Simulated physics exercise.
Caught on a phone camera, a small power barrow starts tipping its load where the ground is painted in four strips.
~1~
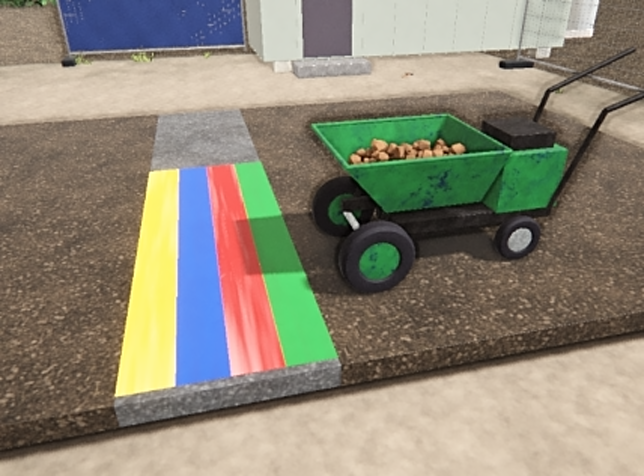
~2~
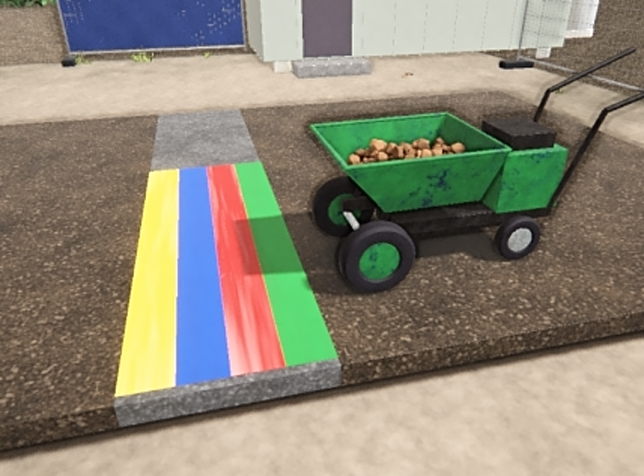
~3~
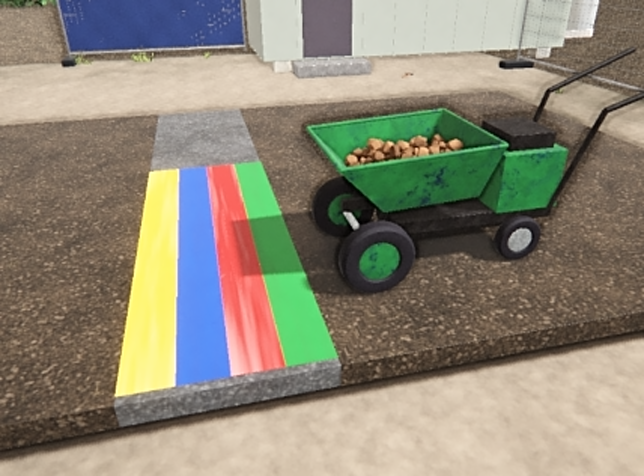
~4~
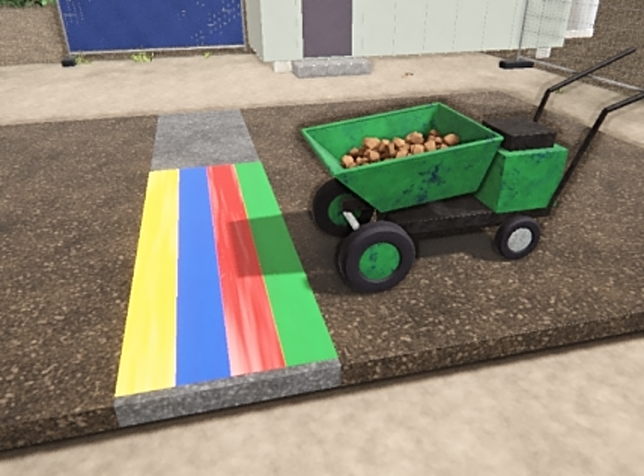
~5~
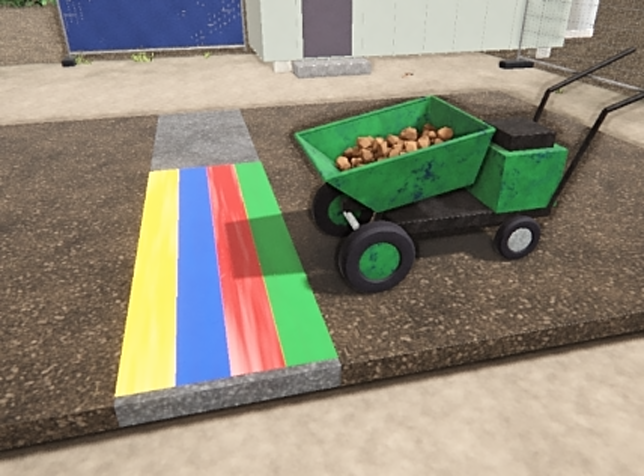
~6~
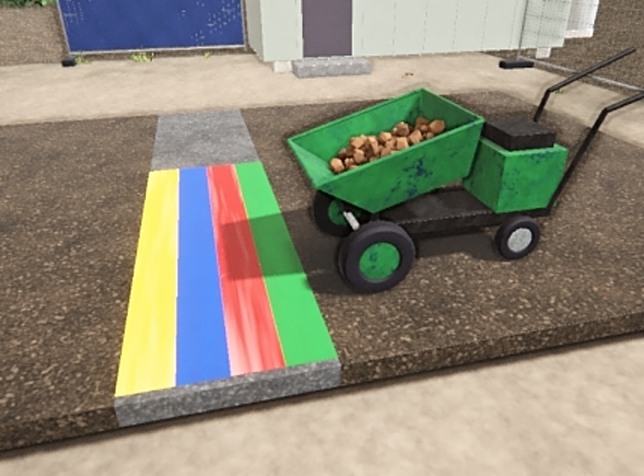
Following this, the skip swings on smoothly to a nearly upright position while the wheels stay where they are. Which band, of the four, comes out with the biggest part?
The red band comes out ahead.
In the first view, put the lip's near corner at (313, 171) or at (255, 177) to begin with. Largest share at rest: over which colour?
The first case gives the blue strip, the second gives yellow.
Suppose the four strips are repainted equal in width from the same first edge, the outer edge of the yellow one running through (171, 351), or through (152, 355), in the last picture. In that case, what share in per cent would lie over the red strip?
The first gives around 30 %, the second around 30 %.
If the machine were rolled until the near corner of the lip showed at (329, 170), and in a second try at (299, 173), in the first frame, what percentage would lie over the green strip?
Near 0 and 0 percent respectively.
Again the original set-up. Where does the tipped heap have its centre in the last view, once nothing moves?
Roughly at (214, 276), give or take.
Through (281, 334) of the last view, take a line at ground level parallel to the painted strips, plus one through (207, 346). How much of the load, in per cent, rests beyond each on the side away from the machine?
Around 100 in a hundred for the first, 40 in a hundred for the second.
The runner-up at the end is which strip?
That would be the blue one.
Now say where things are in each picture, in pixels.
In the first frame, lip of the skip at (346, 168), level; top of the load at (419, 165), clay clods; green strip at (301, 326); red strip at (252, 334); blue strip at (202, 342); yellow strip at (149, 351).
In the second frame, lip of the skip at (345, 169), level; top of the load at (418, 165).
In the third frame, lip of the skip at (340, 171), tipped barely; top of the load at (415, 163).
In the fourth frame, lip of the skip at (334, 174), tipped a little; top of the load at (420, 151).
In the fifth frame, lip of the skip at (325, 179), tipped a little; top of the load at (428, 152).
In the sixth frame, lip of the skip at (316, 186), tipped clearly; top of the load at (420, 147); green strip at (301, 326); red strip at (252, 334); blue strip at (202, 342); yellow strip at (149, 351).
Soon, skip tipped steeply; all in the skip.
A while on, skip tipped right over; about two thirds in the skip; about a third over the red strip; a small part over the blue strip.
Towards the end, skip tipped right over; a small part in the skip; about a third over the red strip; about a third over the blue strip; a small part over the yellow strip; a small part off the paint.
Finally, skip tipped right over; a stray few in the skip; a stray few over the green strip; about half over the red strip; about a third over the blue strip; about a quarter over the yellow strip; a small part off the paint.
